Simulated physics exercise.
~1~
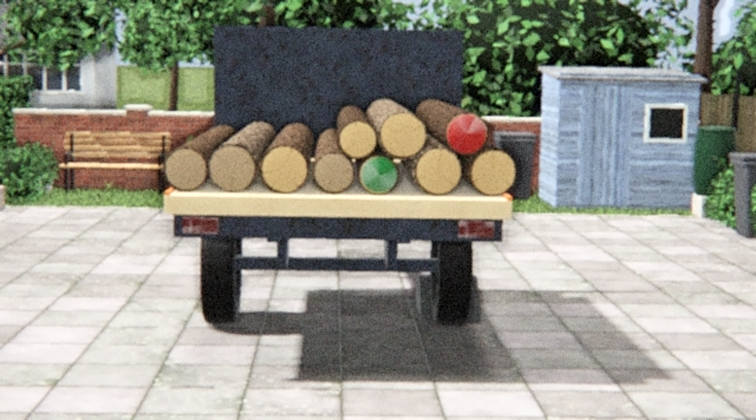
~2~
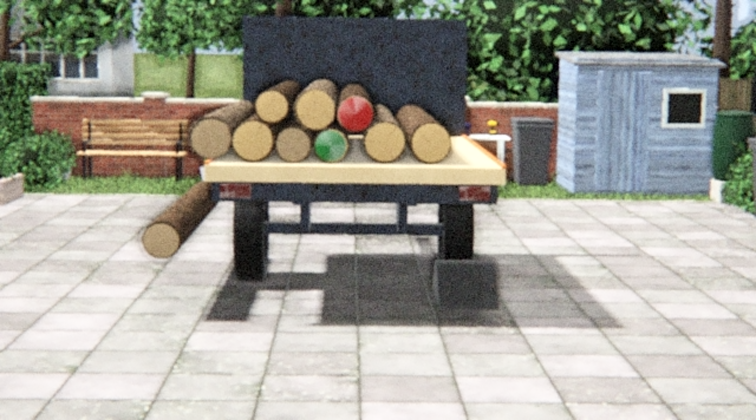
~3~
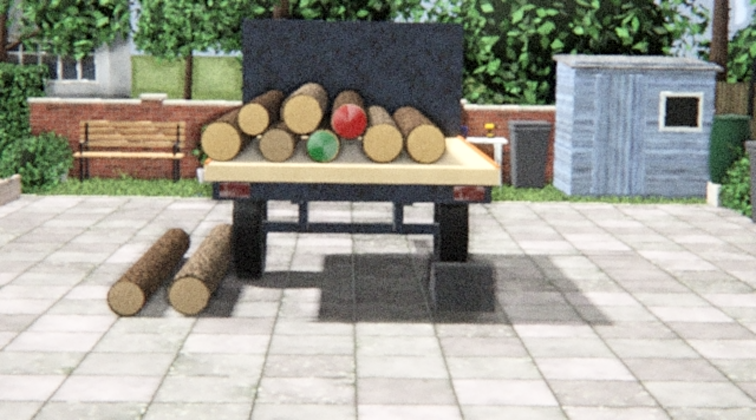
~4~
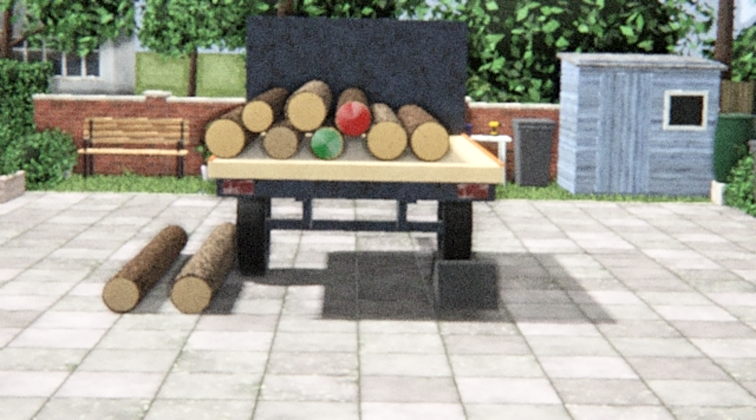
In this clip, a flat trailer loaded with timber poles, one with a green end and one with a red end, stands on paving as the load shifts left. Two plain poles drop off the left side and lie on the ground, while the others stay aboard.
